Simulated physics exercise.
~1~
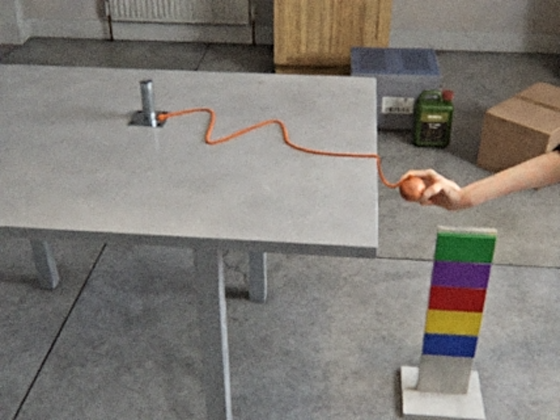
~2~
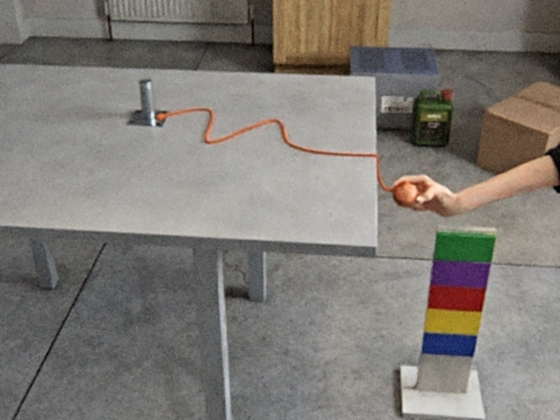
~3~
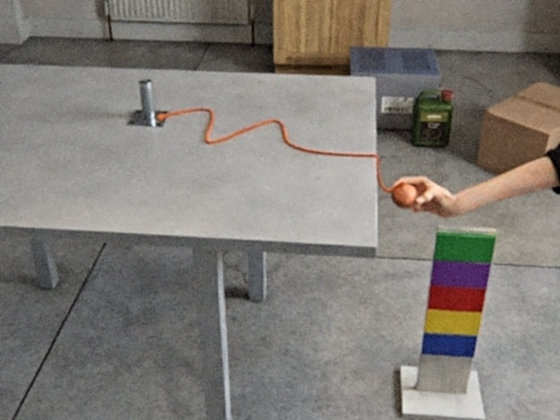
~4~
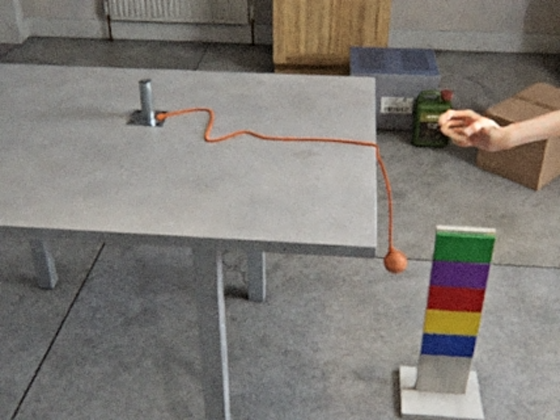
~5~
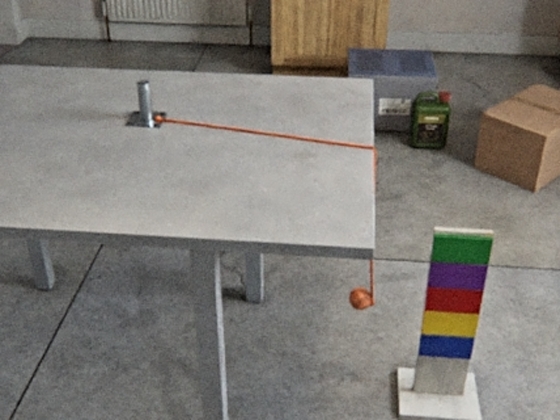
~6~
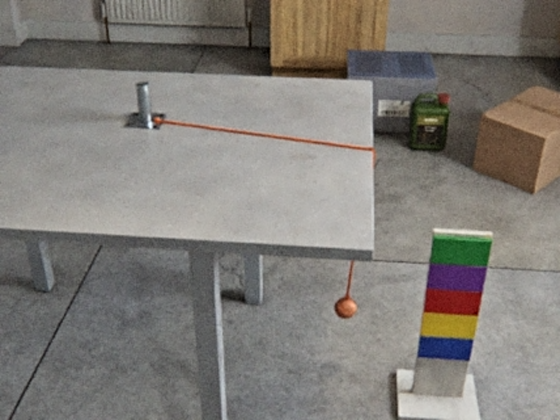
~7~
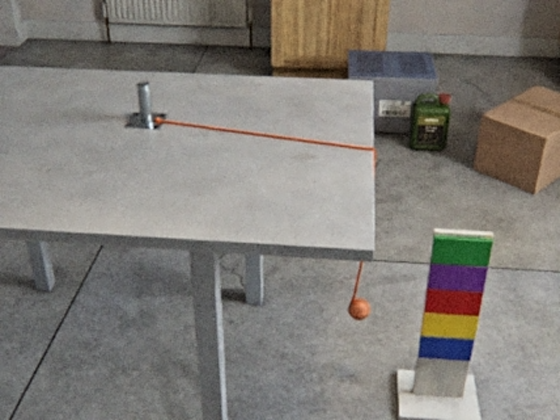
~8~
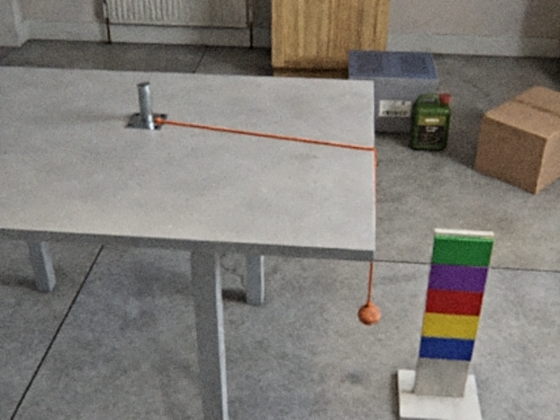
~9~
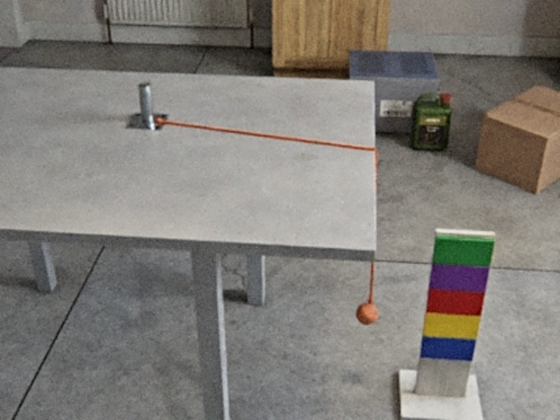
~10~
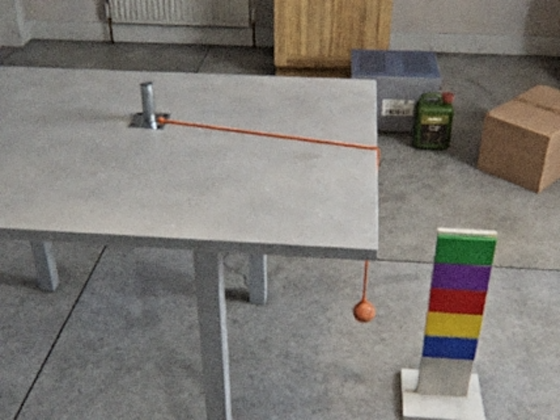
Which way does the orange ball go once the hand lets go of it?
The orange ball moves down, dropping beside the table edge until the shoelace holds it.
The orange ball drops from a hand, pulls the shoelace taut and hangs level with yellow.
